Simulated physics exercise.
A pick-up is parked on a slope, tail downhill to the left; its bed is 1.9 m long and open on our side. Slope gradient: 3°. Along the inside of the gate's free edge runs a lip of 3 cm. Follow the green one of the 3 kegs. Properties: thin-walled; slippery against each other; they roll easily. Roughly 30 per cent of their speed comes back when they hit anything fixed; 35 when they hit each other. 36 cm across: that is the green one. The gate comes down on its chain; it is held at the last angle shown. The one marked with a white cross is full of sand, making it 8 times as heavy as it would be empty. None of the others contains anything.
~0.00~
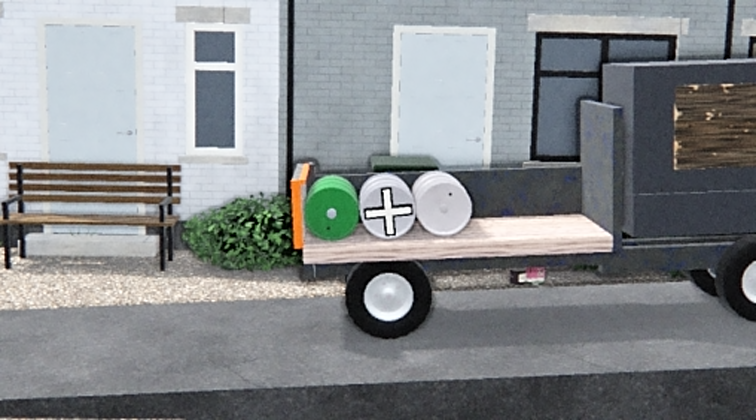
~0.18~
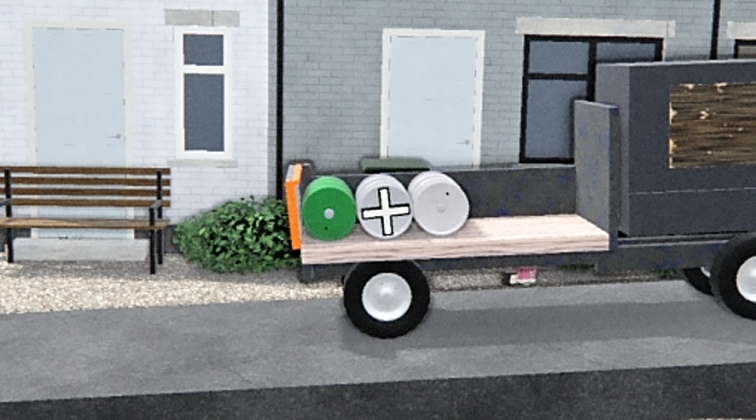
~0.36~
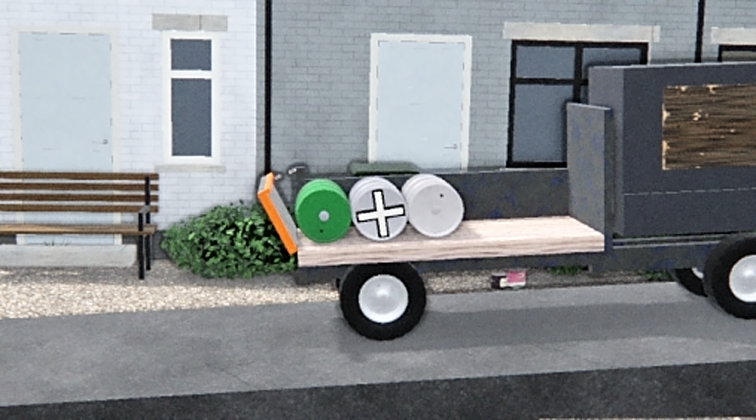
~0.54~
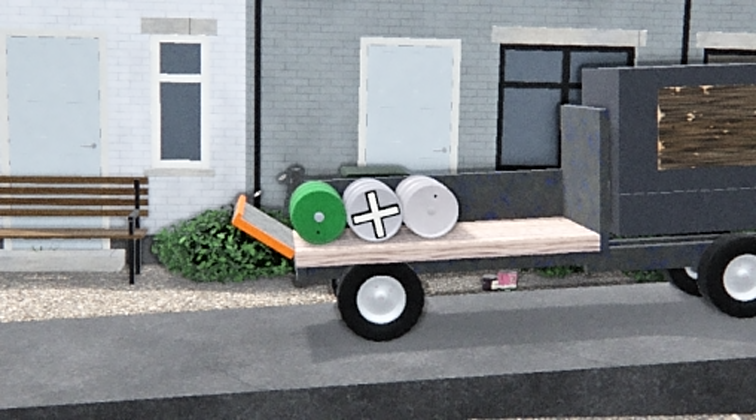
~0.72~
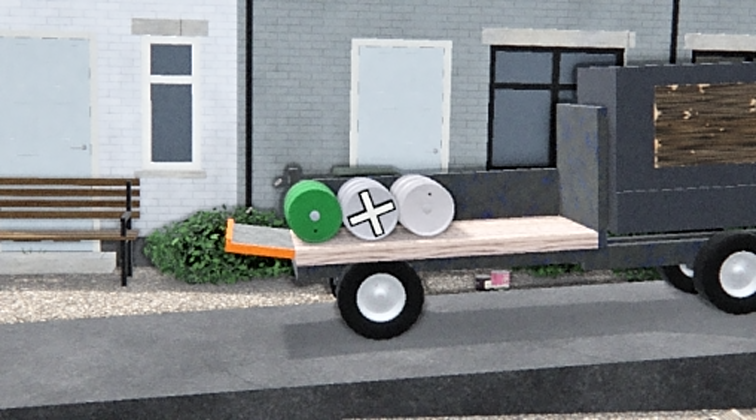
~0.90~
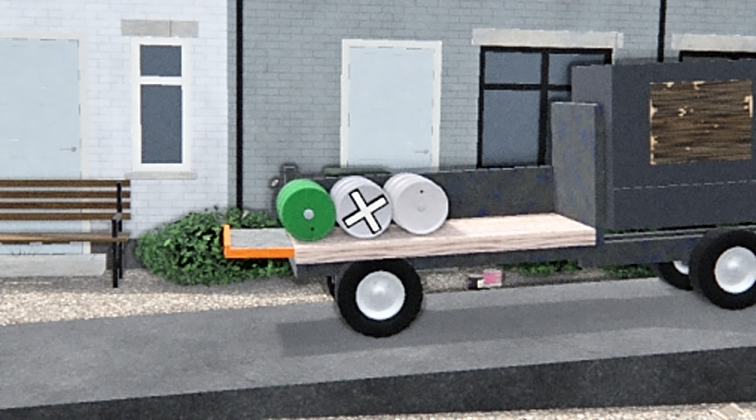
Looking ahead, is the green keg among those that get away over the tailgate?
The green one escapes.
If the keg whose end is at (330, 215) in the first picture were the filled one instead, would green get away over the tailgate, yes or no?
If so, green does not.
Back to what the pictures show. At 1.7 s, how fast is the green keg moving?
Speed: Around 0.4 m/s.
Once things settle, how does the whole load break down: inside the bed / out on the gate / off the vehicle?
First 1, then 1, and last 1.
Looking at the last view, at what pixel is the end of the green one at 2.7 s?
Around pixel (213, 214).
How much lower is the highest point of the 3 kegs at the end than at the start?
Some 5 centimetres.
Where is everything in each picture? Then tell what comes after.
Green (332, 214); gate 87° above level, tip at (296, 183); white cross at (388, 212), in the first frame.
Green (329, 214); gate 83° above level, tip at (290, 184), in the second frame.
Green (324, 217); gate 61° above level, tip at (263, 195), in the third frame.
Green (319, 218); gate 31° above level, tip at (237, 221), in the fourth frame.
Green (315, 216); gate 6° above level, tip at (229, 247), in the fifth frame.
Green (309, 215); gate 0° below level, tip at (228, 253), in the sixth frame.
By 1.7 s, green is on the gate, 10 cm past the hinge, rolling left; 0 of 3 are out.
By 2.7 s, green is dropping off the gate; 1 of 3 is out.
Finally (5.5 s), green is off the vehicle; 1 of 3 is out.
